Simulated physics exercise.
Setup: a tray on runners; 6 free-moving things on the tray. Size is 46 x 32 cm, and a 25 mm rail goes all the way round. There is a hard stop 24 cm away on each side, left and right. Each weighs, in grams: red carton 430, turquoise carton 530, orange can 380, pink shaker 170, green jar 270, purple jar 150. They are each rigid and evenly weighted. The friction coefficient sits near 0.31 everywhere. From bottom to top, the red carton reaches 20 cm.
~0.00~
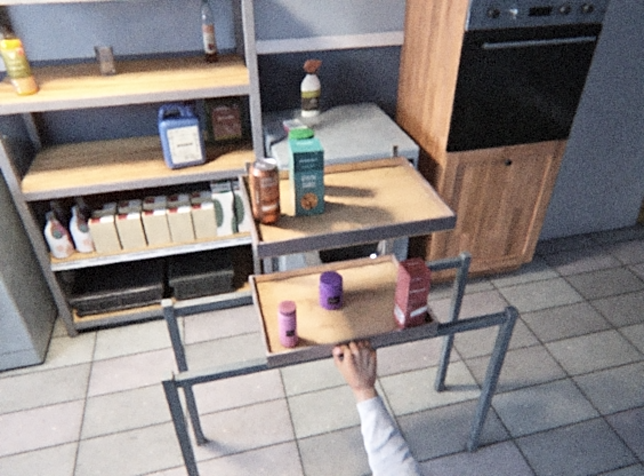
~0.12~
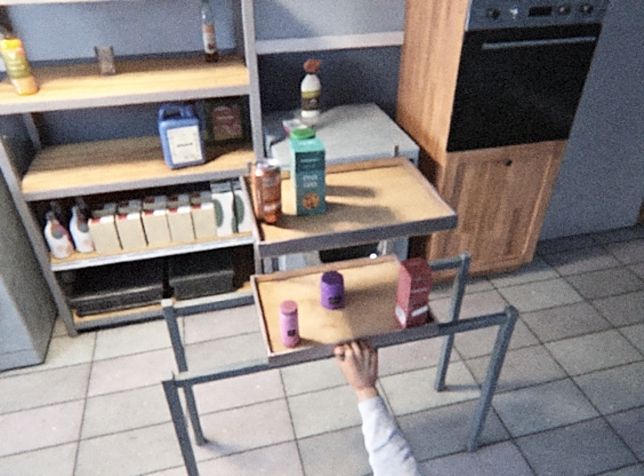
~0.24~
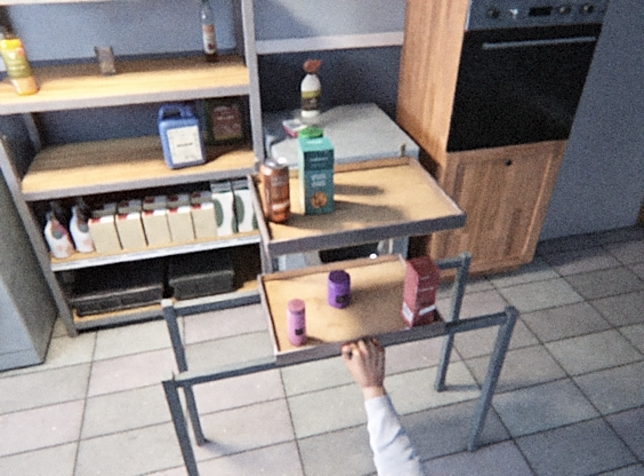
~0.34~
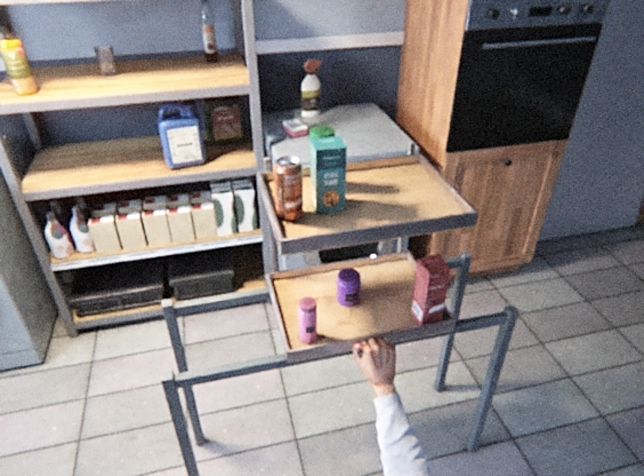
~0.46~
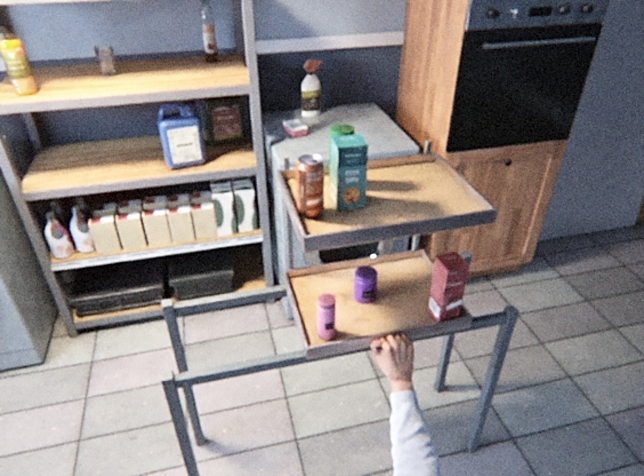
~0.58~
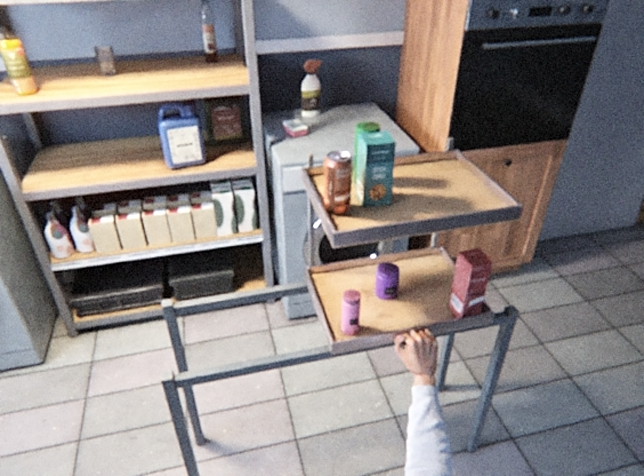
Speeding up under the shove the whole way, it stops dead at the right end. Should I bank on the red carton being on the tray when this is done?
No, it won't be there.
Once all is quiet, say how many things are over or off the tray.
The number is 1.
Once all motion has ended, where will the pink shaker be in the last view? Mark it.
My guess is roughly (402, 304).
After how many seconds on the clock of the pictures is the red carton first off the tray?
Near 1.0 s.
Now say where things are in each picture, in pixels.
Tray midway; red carton (411, 296); turquoise carton (306, 178), in the first frame.
Tray midway; pink shaker (290, 324), in the second frame.
Tray moved 2 cm right; purple jar (339, 289); turquoise carton (316, 177), in the third frame.
Tray moved 5 cm right; orange can (289, 189); pink shaker (308, 320), in the fourth frame.
Tray moved 10 cm right; purple jar (365, 285), in the fifth frame.
Tray moved 17 cm right; red carton (470, 285); turquoise carton (375, 170), in the sixth frame.
By 0.78 s, tray moved 24 cm right; red carton tilted 12° near (504, 277); turquoise carton 6 cm from its spot; pink shaker 6 cm from its spot.
By 1.38 s, tray moved 24 cm right; red carton now off the tray; turquoise carton 8 cm from its spot; purple jar 8 cm from its spot.
When it is over (1.7 s), off the tray, red carton; not toppled but over 5 cm from the start, turquoise carton, orange can, pink shaker, green jar and purple jar.
